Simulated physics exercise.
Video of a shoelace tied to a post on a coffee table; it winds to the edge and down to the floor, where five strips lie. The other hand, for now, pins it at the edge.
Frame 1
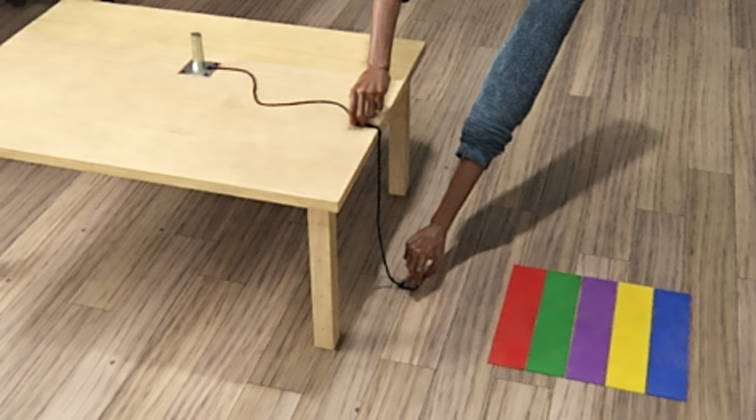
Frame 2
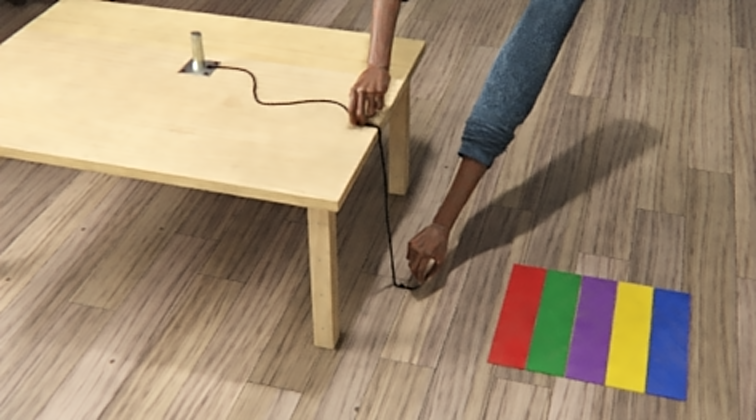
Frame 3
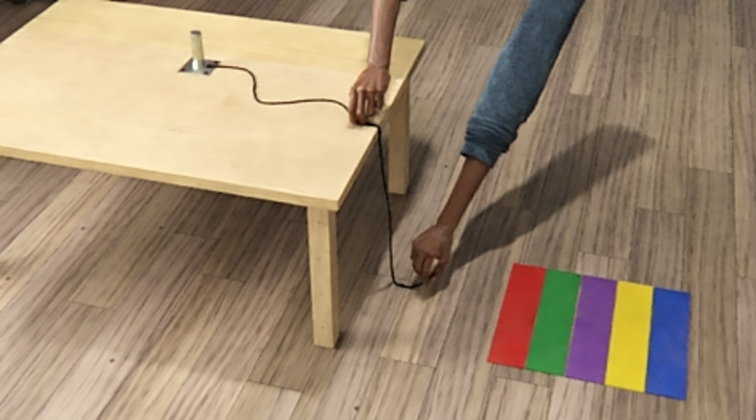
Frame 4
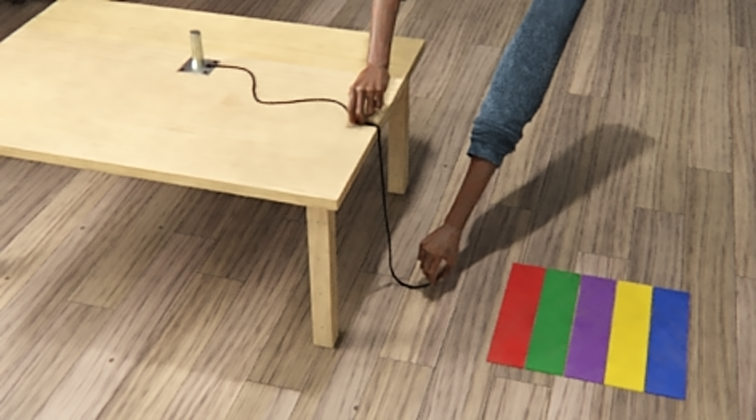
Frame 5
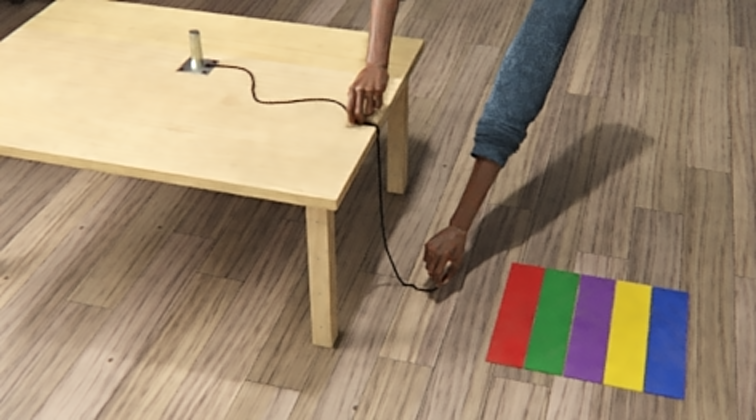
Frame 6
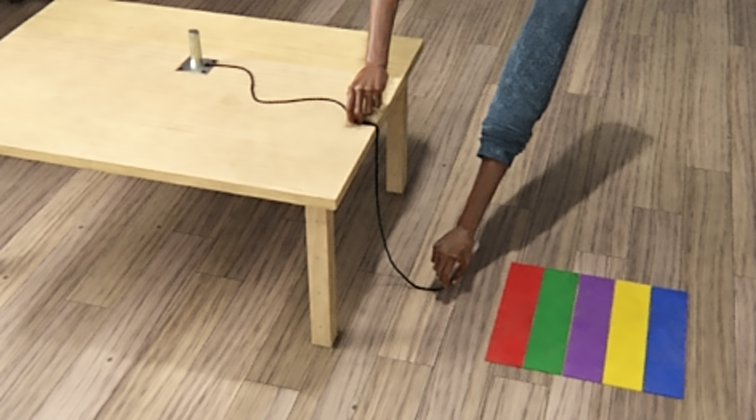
A hand holding the end of a dark cord near the floor shifts slightly to the right, left of five coloured strips, while another hand pins the cord at the edge of a wooden table with a post.
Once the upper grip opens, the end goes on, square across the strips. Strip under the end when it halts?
Purple strip.
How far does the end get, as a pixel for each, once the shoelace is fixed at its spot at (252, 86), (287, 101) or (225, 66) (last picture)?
Pixel places, try by try: (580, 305), (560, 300), (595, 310).
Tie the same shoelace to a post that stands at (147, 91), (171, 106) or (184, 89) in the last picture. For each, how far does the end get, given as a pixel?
Results per try: (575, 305); (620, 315); (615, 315).
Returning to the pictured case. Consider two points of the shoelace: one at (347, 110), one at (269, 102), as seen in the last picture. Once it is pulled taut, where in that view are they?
They end up around (381, 123) and around (305, 96).
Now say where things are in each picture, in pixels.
End (422, 280); red (510, 347); green (549, 354); purple (588, 362); yellow (627, 369); blue (668, 377), in the first frame.
End (425, 280); shoelace through (243, 70) (262, 103) (335, 102) (380, 139) (386, 207) (393, 268), in the second frame.
End (428, 280), in the third frame.
End (436, 281); shoelace through (242, 69) (261, 102) (334, 101) (379, 138) (385, 205) (391, 267), in the fourth frame.
End (442, 282), in the fifth frame.
End (450, 283); shoelace through (241, 68) (259, 101) (332, 100) (377, 137) (378, 204) (394, 267), in the sixth frame.
Early on, end near (531, 297); over red.
Midway, end near (571, 305); over green.
At the end of the slack, end near (597, 309); over purple. The end stops over the purple strip.
